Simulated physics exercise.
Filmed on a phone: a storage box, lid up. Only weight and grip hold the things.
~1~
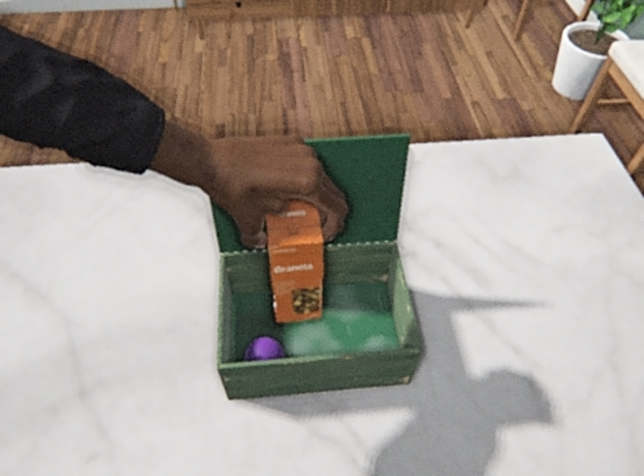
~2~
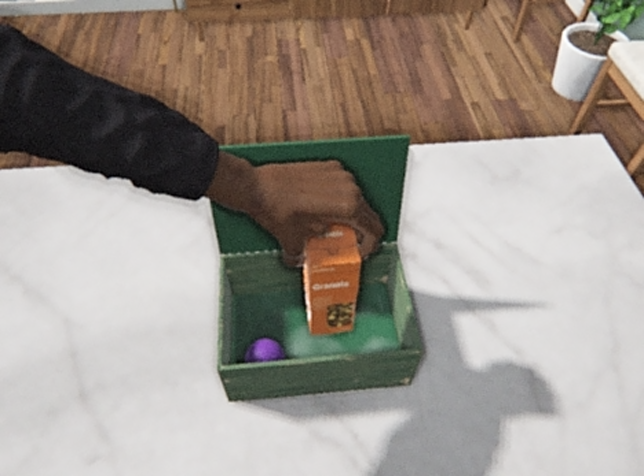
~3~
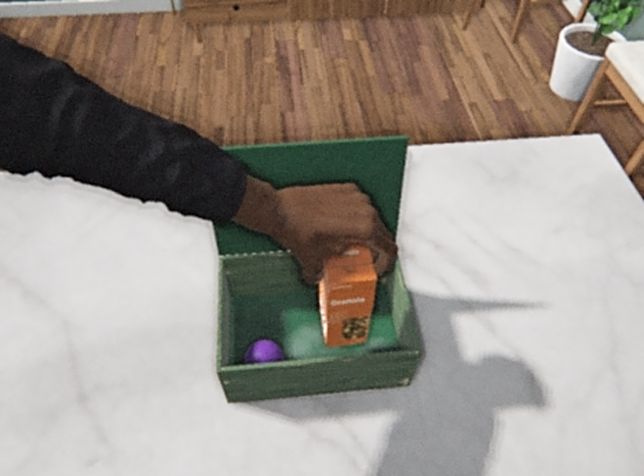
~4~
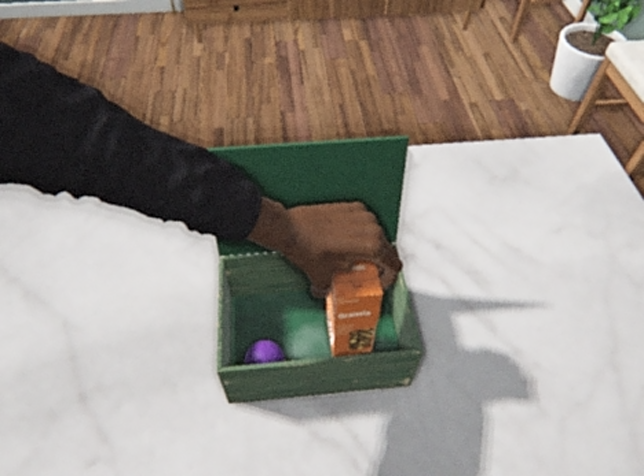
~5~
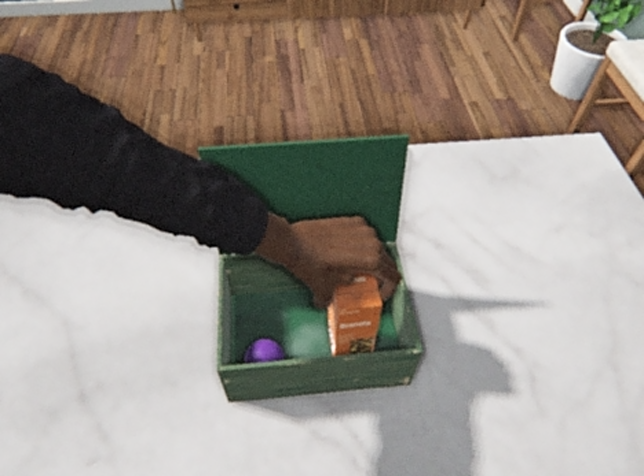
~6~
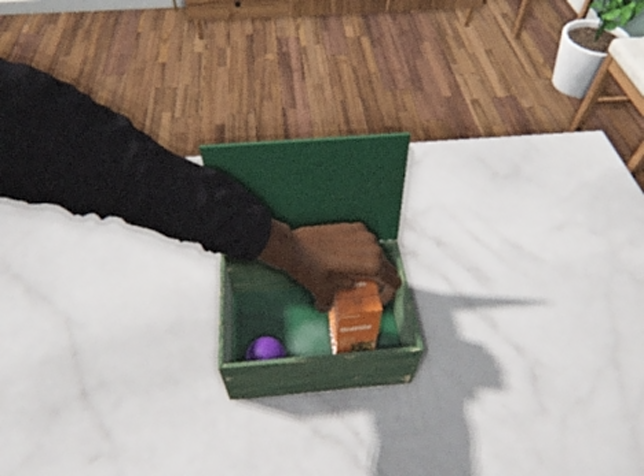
Hand in a black sleeve moving an orange carton rightward and lowering it into an open green box beside a purple ball.
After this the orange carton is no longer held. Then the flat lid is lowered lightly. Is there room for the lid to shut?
In the end the lid will not close.
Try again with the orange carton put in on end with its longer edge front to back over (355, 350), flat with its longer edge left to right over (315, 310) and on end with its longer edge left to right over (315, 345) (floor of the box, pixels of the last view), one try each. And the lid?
In the first case it is held up; in the second case it closes; in the third case it will not close.
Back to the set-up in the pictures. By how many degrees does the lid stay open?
About 30°.
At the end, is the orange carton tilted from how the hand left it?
The orange carton stays as placed.
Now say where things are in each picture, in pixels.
The first picture shows coming down; orange carton (295, 265).
The second picture shows coming down; orange carton (330, 281).
The third picture shows coming down; orange carton (345, 296).
The fourth picture shows coming down; orange carton (352, 308).
The fifth picture shows coming down; orange carton (352, 318).
The sixth picture shows put in, still held; orange carton (353, 321).
Then, 1.20 s past the last view, lid starting down.
Then, 1.50 s past the last view, lid 65° above the rim.
Then, 1.80 s past the last view, lid 38° above the rim.
Finally, lid 32° above the rim; both still in place. Final places as the last picture's camera would see them, orange carton near (353, 322).
